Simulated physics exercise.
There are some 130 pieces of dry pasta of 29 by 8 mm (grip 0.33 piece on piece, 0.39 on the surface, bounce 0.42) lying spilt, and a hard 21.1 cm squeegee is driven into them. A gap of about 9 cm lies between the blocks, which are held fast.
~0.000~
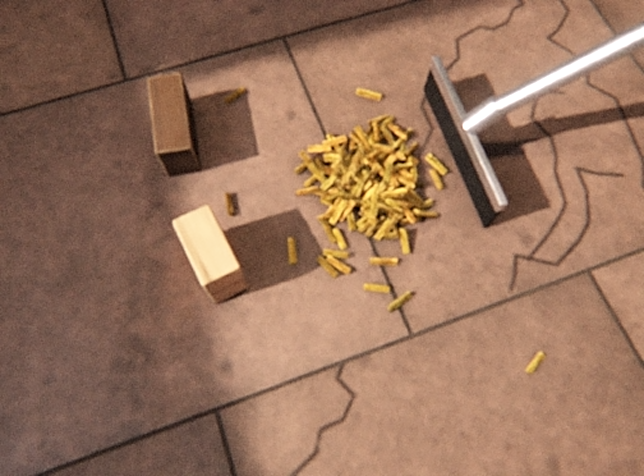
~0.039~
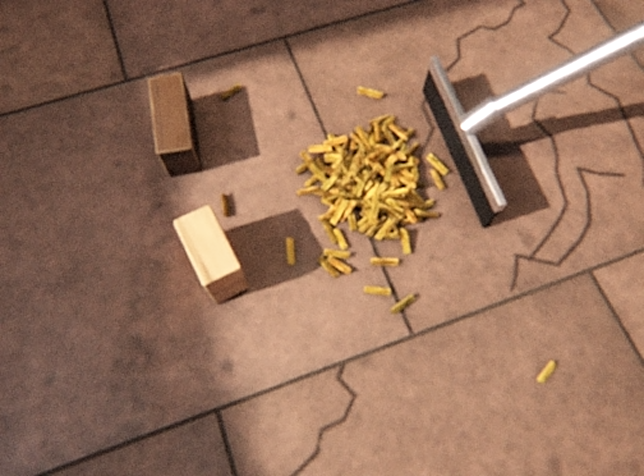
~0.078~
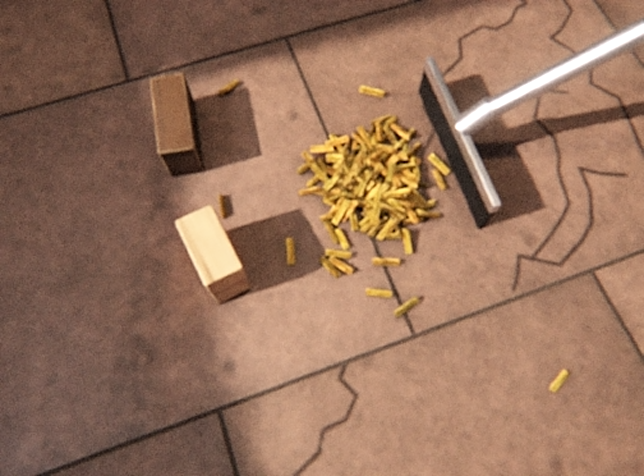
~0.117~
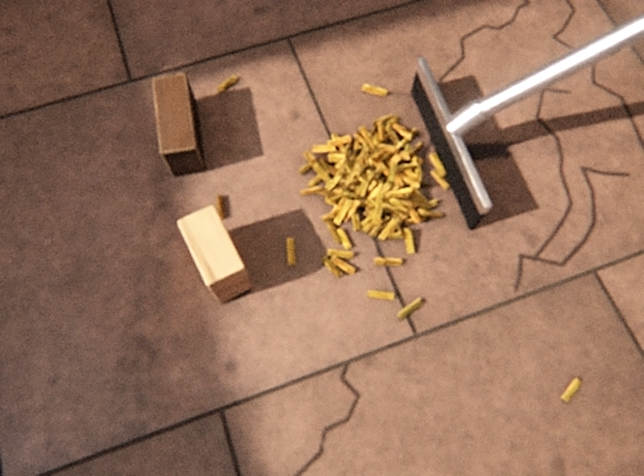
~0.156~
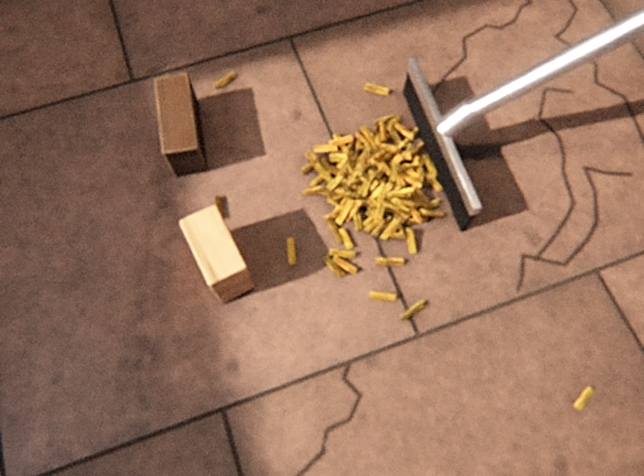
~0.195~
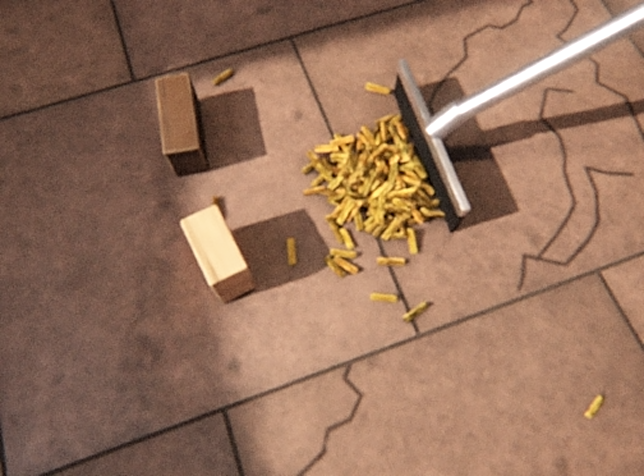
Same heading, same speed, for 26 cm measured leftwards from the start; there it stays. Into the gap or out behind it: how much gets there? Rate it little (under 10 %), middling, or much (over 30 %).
Rating: Middling.
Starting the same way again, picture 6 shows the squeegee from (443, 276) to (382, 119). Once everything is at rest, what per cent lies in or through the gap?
5 %.
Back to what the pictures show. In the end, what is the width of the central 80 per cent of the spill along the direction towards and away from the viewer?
Close to 20 cm front to back.
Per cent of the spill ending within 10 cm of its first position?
About 10 %.
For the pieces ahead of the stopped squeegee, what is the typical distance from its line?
Some 3 cm.
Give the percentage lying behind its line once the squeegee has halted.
My estimate is near 15 per cent.
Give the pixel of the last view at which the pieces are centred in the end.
Around (238, 199).
Then, at 0.50 s, squeegee 16 cm from its start, spill 19 cm wide; round the near block 10 %, held up before the blocks 90 %.
Then, at 0.80 s, squeegee 26 cm from its start, spill 25 cm wide; in or through the gap 10 %, round the near block 10 %, held up before the blocks 75 %.
Then, at 1.05 s, squeegee 27 cm from its start, spill 26 cm wide; in or through the gap 20 %, round the near block 15 %, held up before the blocks 65 %.
In the end, at 1.7 s, in or through the gap 20 %, round the near block 15 %, round the far block 0 %, held up before the blocks 65 %.
